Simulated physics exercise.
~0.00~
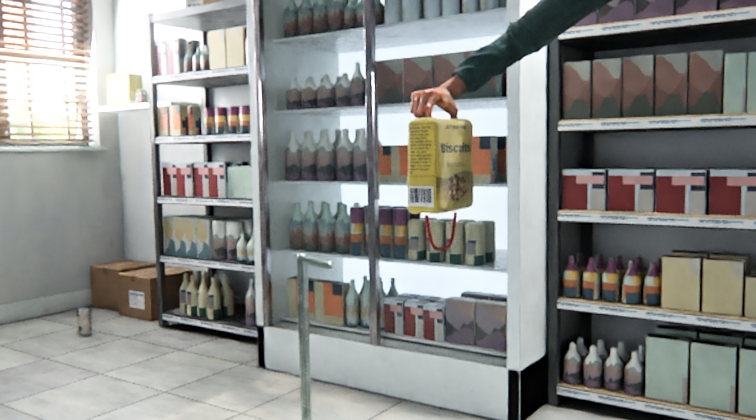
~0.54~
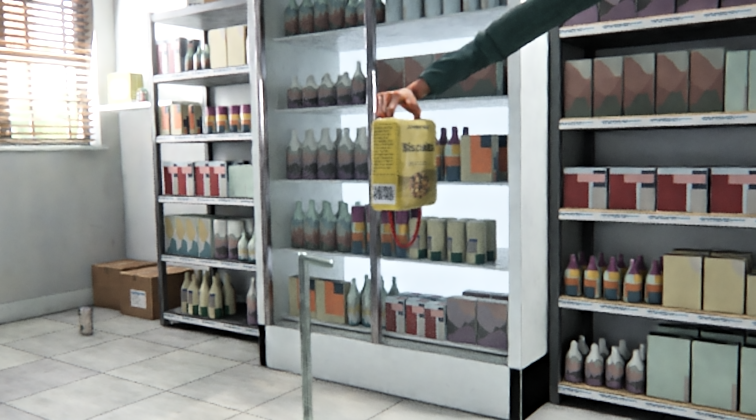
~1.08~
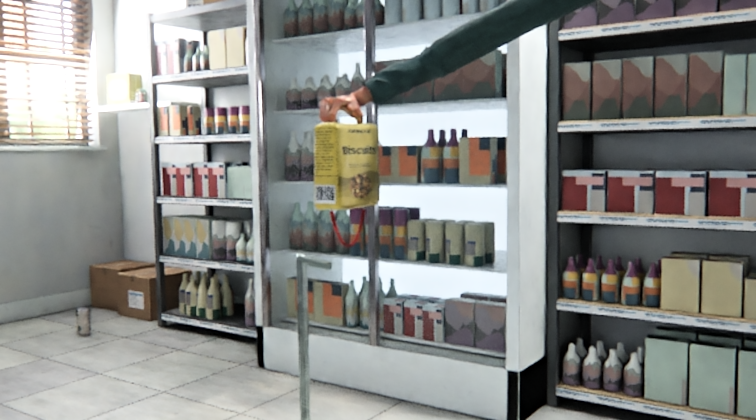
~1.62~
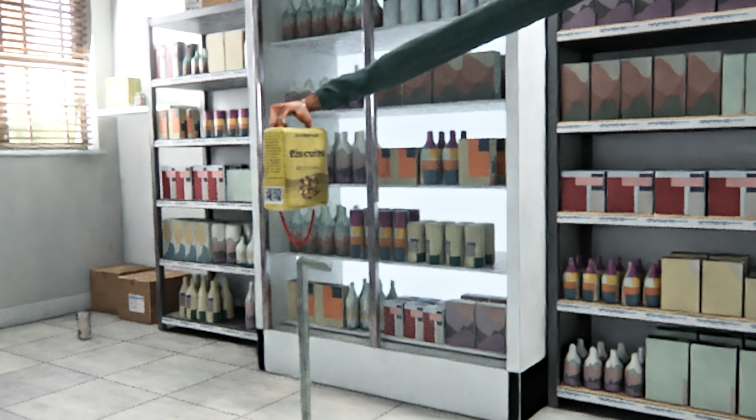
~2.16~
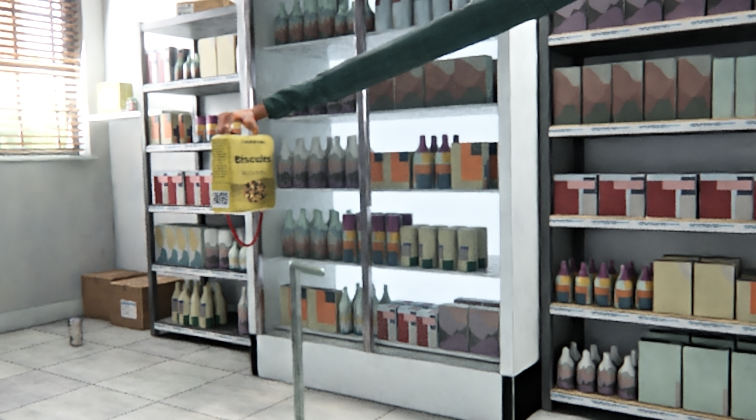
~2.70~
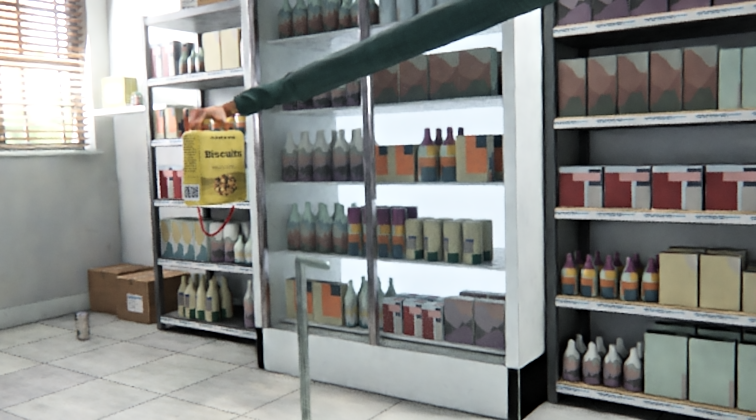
In a bright shop lined with shelves of bottles and boxes, a hand at the end of a dark green sleeve grips a yellow bag of biscuits by its top, a loop of red cord dangling beneath it. The arm reaches in from the right and carries the bag steadily left, keeping it upright. The bag nears a slim upright post standing in front of the shelves, then passes over it with the cord hanging low. Nothing catches, and the bag continues left. It ends clear of the post, still held by the hand, in front of the narrow shelves at left.
